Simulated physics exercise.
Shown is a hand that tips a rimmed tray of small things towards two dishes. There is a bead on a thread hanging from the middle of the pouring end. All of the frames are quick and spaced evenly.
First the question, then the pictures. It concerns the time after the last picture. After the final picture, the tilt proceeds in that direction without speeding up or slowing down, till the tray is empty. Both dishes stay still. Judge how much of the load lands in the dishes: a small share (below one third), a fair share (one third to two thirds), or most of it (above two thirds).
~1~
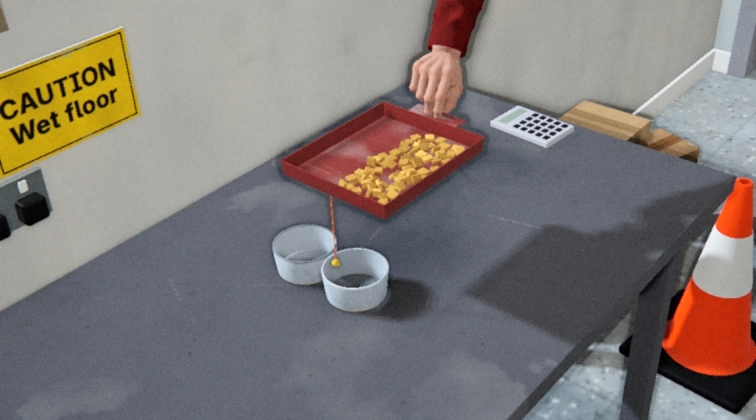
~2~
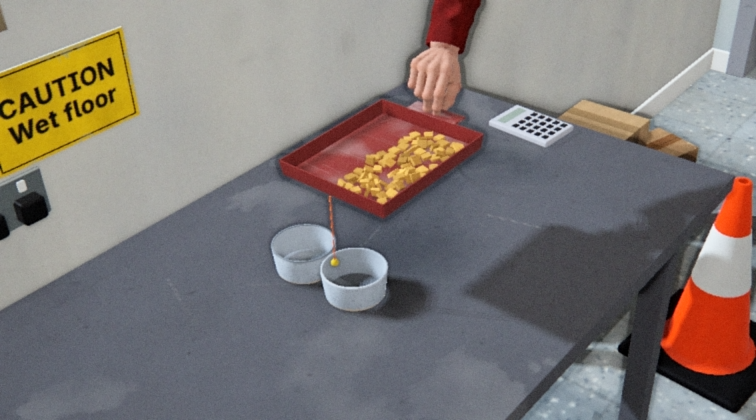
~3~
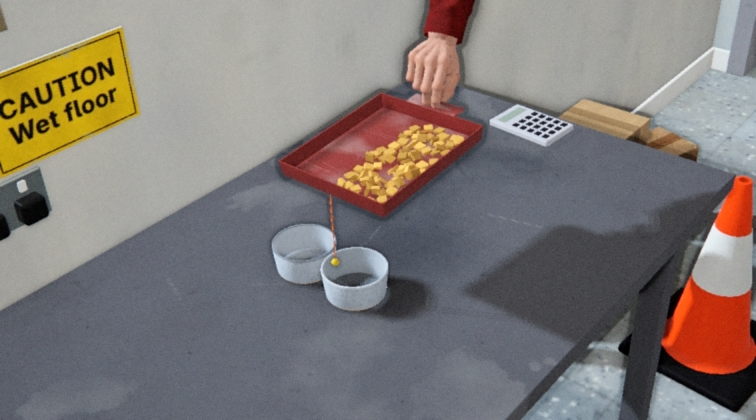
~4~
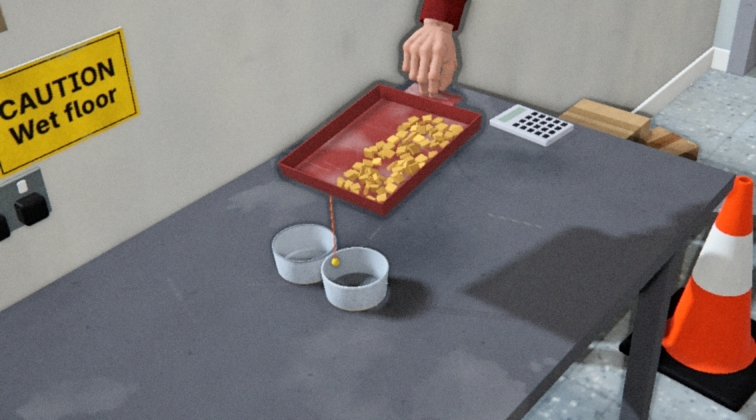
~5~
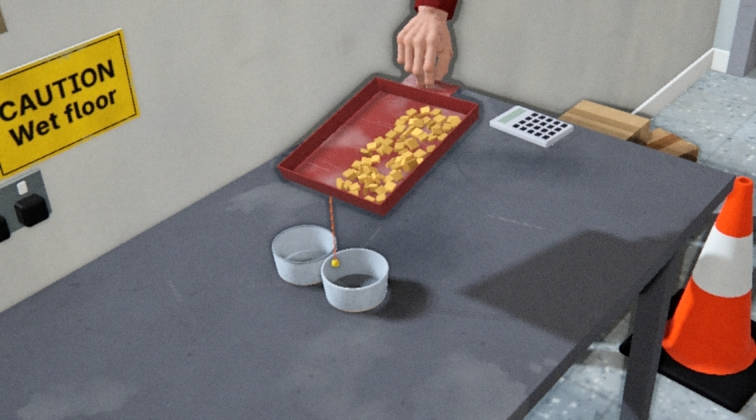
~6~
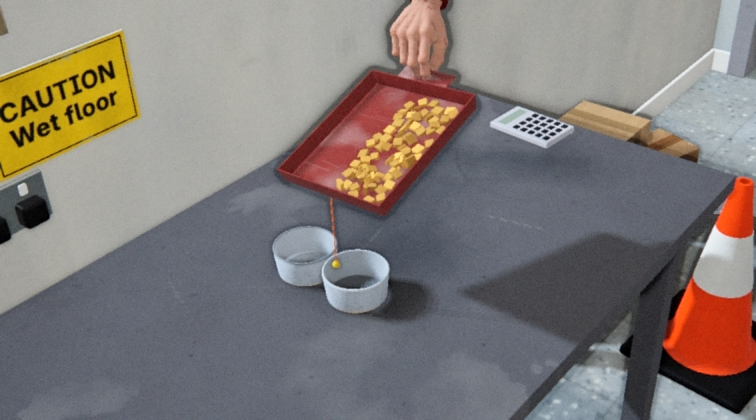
A small share.
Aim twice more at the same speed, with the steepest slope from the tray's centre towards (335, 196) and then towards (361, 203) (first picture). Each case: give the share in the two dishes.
0 % and 0 %, roughly.
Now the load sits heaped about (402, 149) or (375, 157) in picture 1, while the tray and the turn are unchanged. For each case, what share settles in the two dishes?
Around 10 percent the first time, around 10 percent the second.
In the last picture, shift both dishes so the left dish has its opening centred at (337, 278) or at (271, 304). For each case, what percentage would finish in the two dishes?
In order, 20 % and 20 %.
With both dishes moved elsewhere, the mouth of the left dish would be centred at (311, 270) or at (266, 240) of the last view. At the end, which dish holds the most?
The first layout gives the one at left, the second layout gives the one at right.
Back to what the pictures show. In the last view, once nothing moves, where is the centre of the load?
Around (283, 309).
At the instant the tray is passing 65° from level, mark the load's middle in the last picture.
I'd mark the middle close to (326, 181).
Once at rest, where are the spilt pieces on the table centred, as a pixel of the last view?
Estimate: About (287, 312).
Just after the last frame, tray tipped steeply; every one on the tray.
A moment on, tray tipped past a quarter turn; the larger part on the tray; roughly a quarter outside both; about a tenth in the air.
Further on, tray tipped past a quarter turn; about a tenth in the left dish; almost all outside both.
When it is over, tray tipped past a quarter turn; not one in the right dish; about a tenth in the left dish; almost all outside both.
